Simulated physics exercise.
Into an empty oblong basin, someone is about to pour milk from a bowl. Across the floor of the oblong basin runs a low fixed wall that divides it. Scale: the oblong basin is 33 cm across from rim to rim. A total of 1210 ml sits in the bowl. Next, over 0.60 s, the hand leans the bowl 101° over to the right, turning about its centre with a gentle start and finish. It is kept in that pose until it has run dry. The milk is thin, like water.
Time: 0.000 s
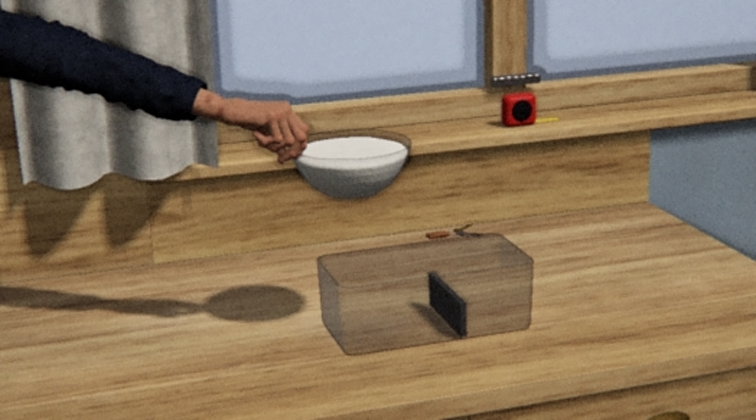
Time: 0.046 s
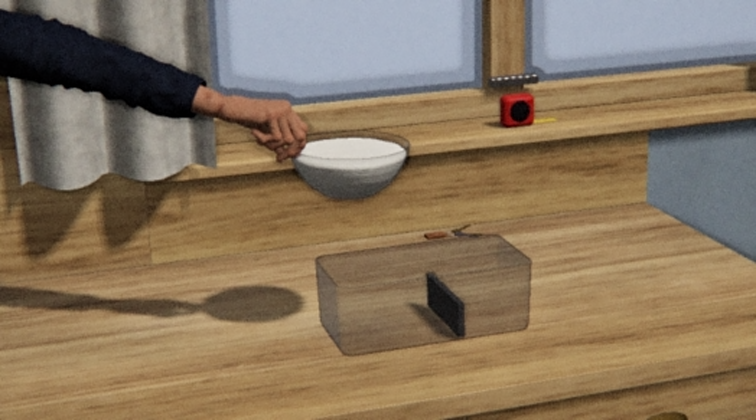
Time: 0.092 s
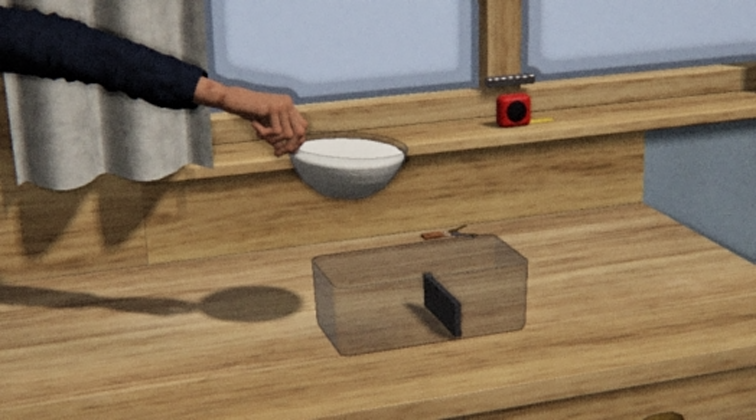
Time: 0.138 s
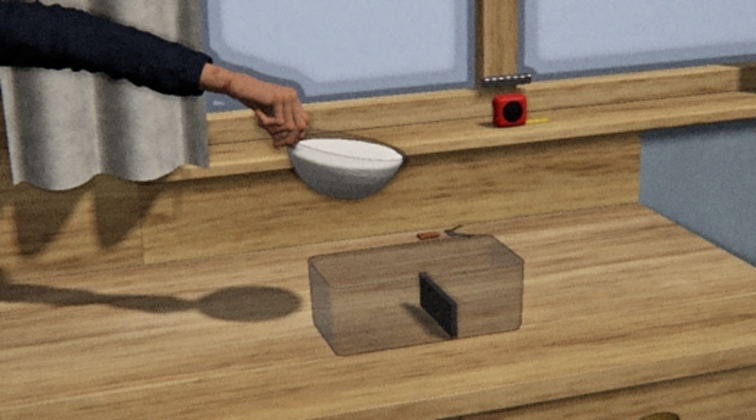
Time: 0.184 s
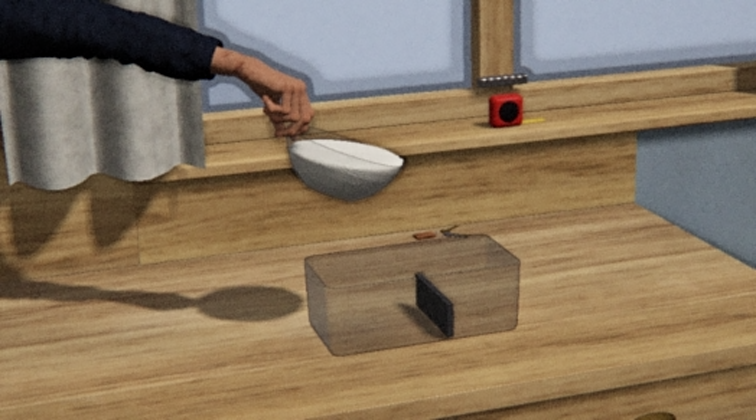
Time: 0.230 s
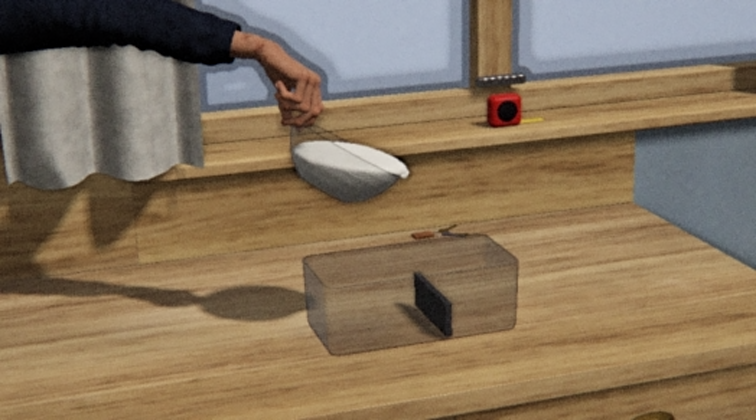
A hand in a dark sleeve holds a bowl of milk above a clear oblong basin on a wooden counter, then rises slightly as it tilts the bowl steadily to the right, lowering its right rim.
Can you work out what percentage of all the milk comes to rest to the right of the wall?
I would put it at 34 per cent.
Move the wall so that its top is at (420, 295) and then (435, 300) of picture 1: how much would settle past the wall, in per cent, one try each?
Roughly 65 per cent, then 45 per cent.
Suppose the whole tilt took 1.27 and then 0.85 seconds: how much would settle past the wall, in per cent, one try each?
The first try gives 60 percent and the second 45 percent.
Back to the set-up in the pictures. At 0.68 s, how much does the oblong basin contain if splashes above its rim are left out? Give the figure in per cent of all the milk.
I'd put it at roughly 80 per cent.
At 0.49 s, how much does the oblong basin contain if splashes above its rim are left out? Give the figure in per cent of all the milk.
Near 42 in a hundred.
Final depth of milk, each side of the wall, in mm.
On the left it stands about 22 mm, on the right about 22 mm.
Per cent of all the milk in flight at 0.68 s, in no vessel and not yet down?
Airborne fraction: Approx. 18 %.
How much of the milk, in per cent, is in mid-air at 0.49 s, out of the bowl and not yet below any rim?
Around 48 in a hundred.
By 0.49 s the tilt is 93° and 9 per cent is still to pour, 12 is left of the wall and 31 right of it.
By 0.68 s the tilt is 101° and 0 per cent is still to pour, 52 is left of the wall and 27 right of it.
By 0.88 s the tilt is 101° and 0 per cent is still to pour, 50 is left of the wall and 32 right of it.
By 1.10 s the tilt is 101° and 0 per cent is still to pour, 56 is left of the wall and 34 right of it.
At rest 56 per cent lies left of the wall, 34 right of it and 10 outside.
